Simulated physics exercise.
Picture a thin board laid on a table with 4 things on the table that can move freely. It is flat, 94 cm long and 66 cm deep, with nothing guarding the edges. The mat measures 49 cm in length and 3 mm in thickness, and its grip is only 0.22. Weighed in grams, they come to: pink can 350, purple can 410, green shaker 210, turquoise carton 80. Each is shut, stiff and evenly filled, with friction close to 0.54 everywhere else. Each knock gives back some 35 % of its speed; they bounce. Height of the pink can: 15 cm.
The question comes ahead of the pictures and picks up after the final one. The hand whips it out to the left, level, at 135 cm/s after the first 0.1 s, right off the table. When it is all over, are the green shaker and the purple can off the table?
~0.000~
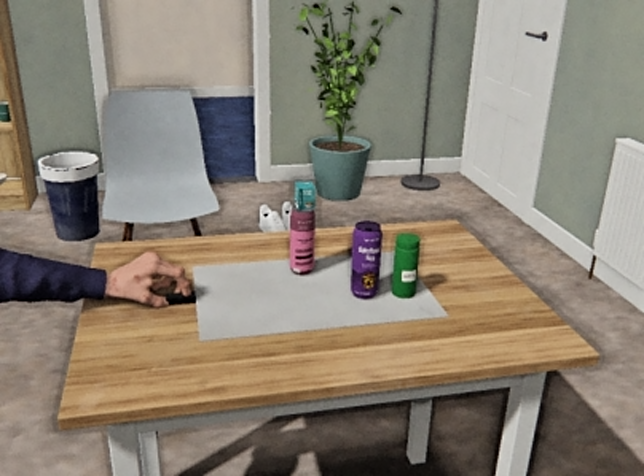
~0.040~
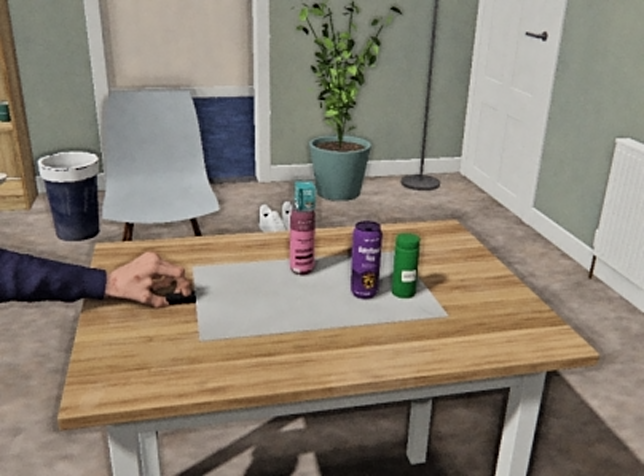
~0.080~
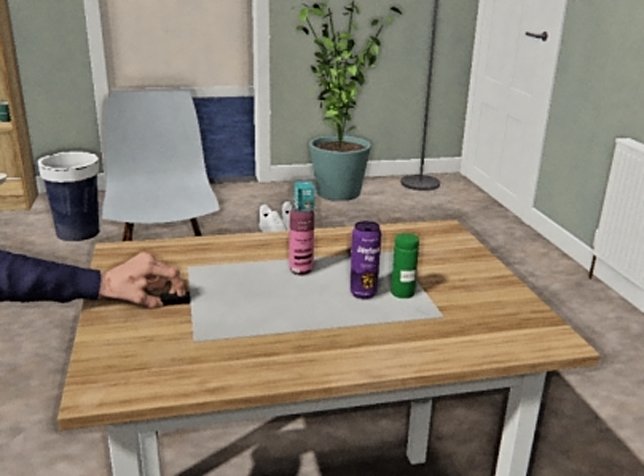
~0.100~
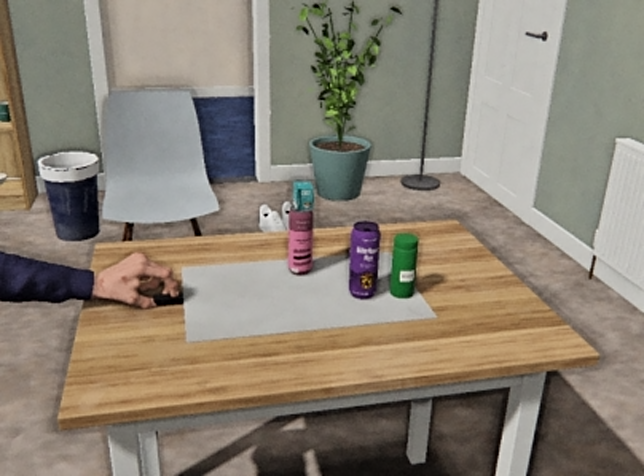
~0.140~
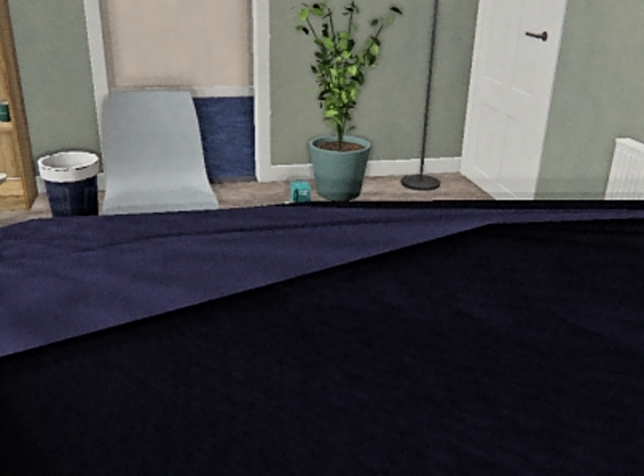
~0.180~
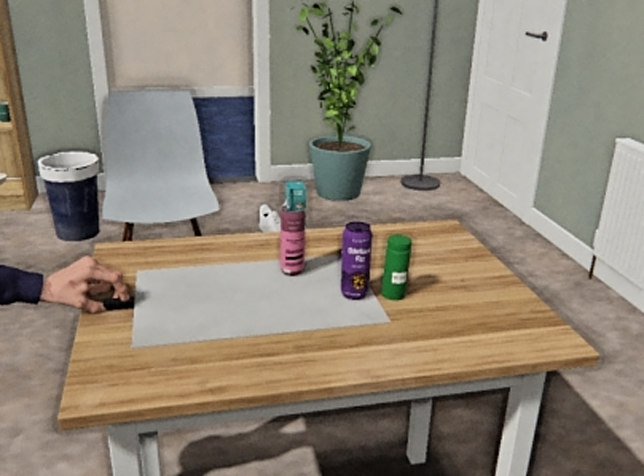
At the end, the green shaker is going to be on the table; the purple can is going to be on the table.
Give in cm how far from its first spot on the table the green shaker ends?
About 2 cm.
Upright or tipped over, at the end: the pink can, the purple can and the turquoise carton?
In the last frame the pink can does not stay up, the purple can remains up and the turquoise carton does not stay up.
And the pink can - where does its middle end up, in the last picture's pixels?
It finishes around (179, 271).
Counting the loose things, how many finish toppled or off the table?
That makes 2.
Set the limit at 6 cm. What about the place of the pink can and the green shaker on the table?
Here the pink can moves off, and the green shaker is left in place.
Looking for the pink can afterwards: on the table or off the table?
When everything stops, the pink can is still in bounds.
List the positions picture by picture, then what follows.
In the first frame, 0 cm of pull; green shaker (406, 266); purple can (366, 261).
In the second frame, 0 cm of pull; pink can (302, 240); turquoise carton (305, 196).
In the third frame, 1 cm of pull; pink can (302, 240); turquoise carton (305, 196).
In the fourth frame, 2 cm of pull; pink can (301, 240); turquoise carton (304, 196).
In the fifth frame, 7 cm of pull; turquoise carton (300, 196).
In the sixth frame, 12 cm of pull; green shaker (397, 268) shifted 2 cm; purple can (356, 261) shifted 2 cm.
Around 0.48 s, 53 cm of pull; purple can at 12° to upright near (331, 263); green shaker shifted 3 cm near (394, 268); turquoise carton at 12° to upright.
Around 0.88 s, 94 cm of pull; purple can at 4° to upright near (337, 264); green shaker shifted 2 cm near (395, 268); pink can on its side.
Finally (1.5 s), off the table, turquoise carton; on their side or leaning hard on the table, pink can; the other 2 still in place (within 6 cm). Final places as that camera would see them, green shaker near (395, 268), purple can near (339, 264).
